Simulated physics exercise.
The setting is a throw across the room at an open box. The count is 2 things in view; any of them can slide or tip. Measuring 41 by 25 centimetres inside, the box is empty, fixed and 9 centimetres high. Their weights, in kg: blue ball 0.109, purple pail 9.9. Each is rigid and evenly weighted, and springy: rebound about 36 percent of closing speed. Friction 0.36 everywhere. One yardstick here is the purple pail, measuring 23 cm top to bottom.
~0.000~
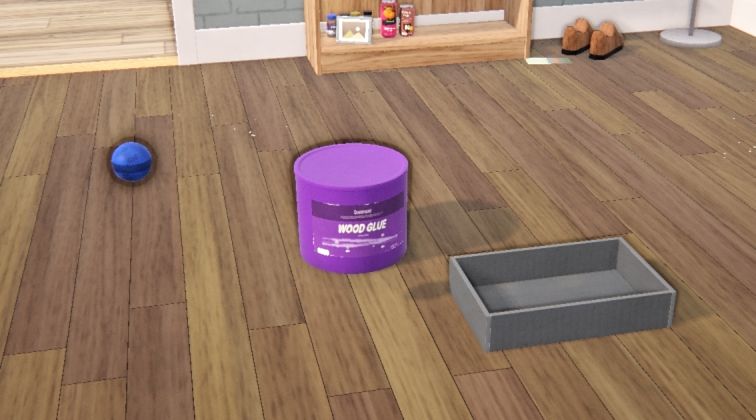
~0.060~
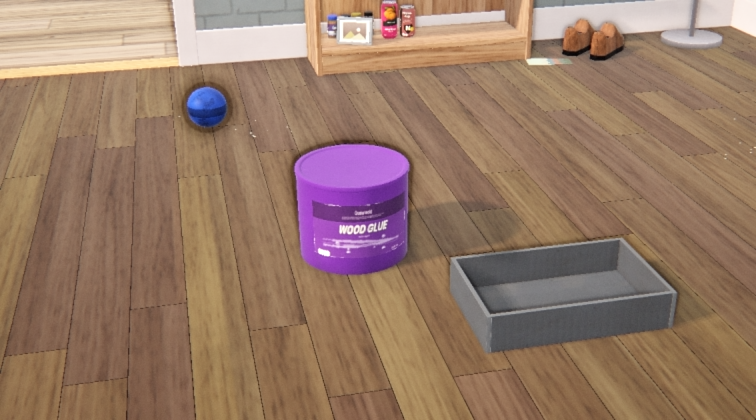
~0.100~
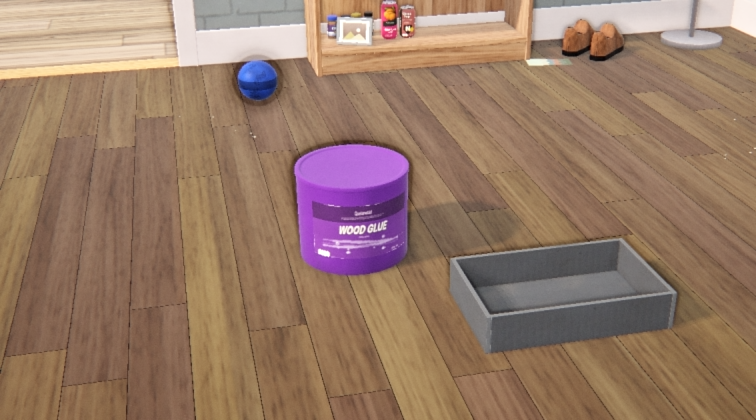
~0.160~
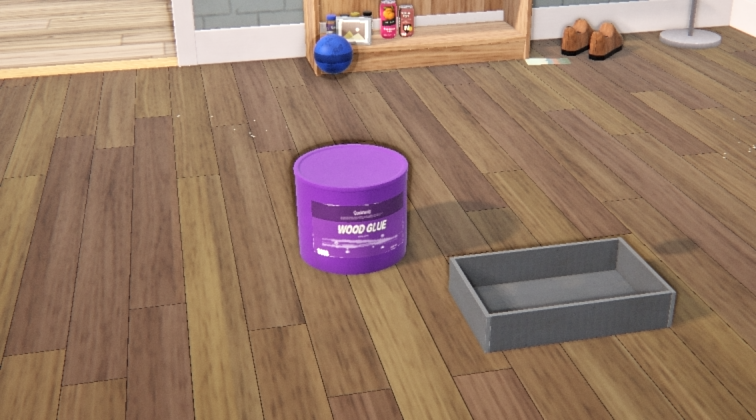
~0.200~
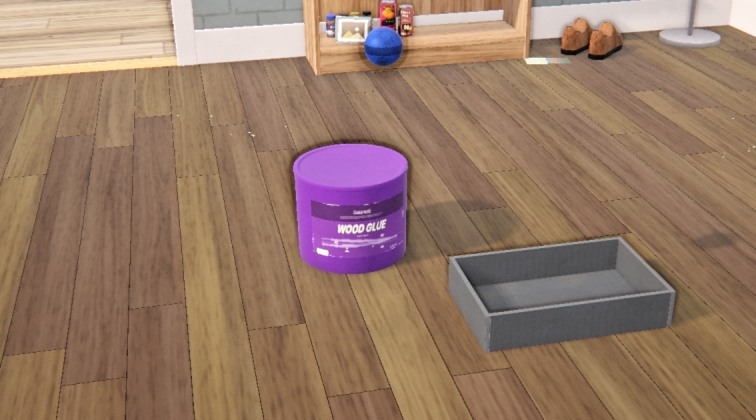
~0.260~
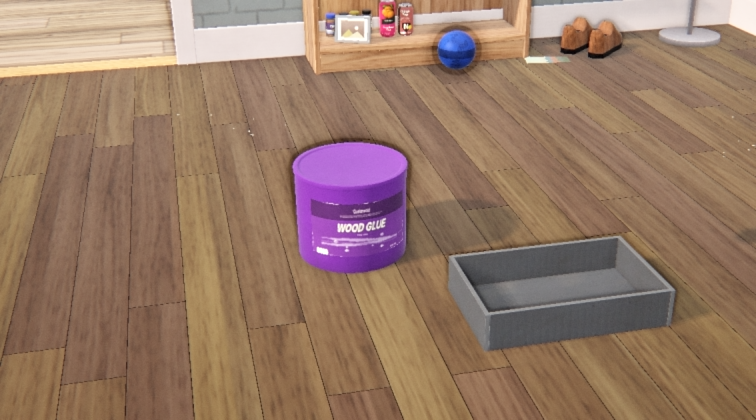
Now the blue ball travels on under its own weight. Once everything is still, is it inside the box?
I expect it not to remain in the box.
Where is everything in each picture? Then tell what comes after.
In the first picture, 89 cm from the box's middle; blue ball (132, 162); purple pail (352, 207).
In the second picture, 74 cm from the box's middle; blue ball (207, 107); purple pail (353, 208).
In the third picture, 64 cm from the box's middle; blue ball (258, 80); purple pail (353, 208).
In the fourth picture, 49 cm from the box's middle; blue ball (333, 54); purple pail (352, 208).
In the fifth picture, 39 cm from the box's middle; blue ball (383, 47); purple pail (352, 207).
In the sixth picture, 25 cm from the box's middle; blue ball (457, 50); purple pail (351, 206).
By 0.46 s, 25 cm from the box's middle; blue ball near (667, 175).
By 0.76 s, ball outside, 84 cm from the box's middle.
By 0.96 s, ball outside, 109 cm from the box's middle.
When it is over (1.2 s), ball outside, 124 cm from the box's middle; purple pail within 10 cm of the start.
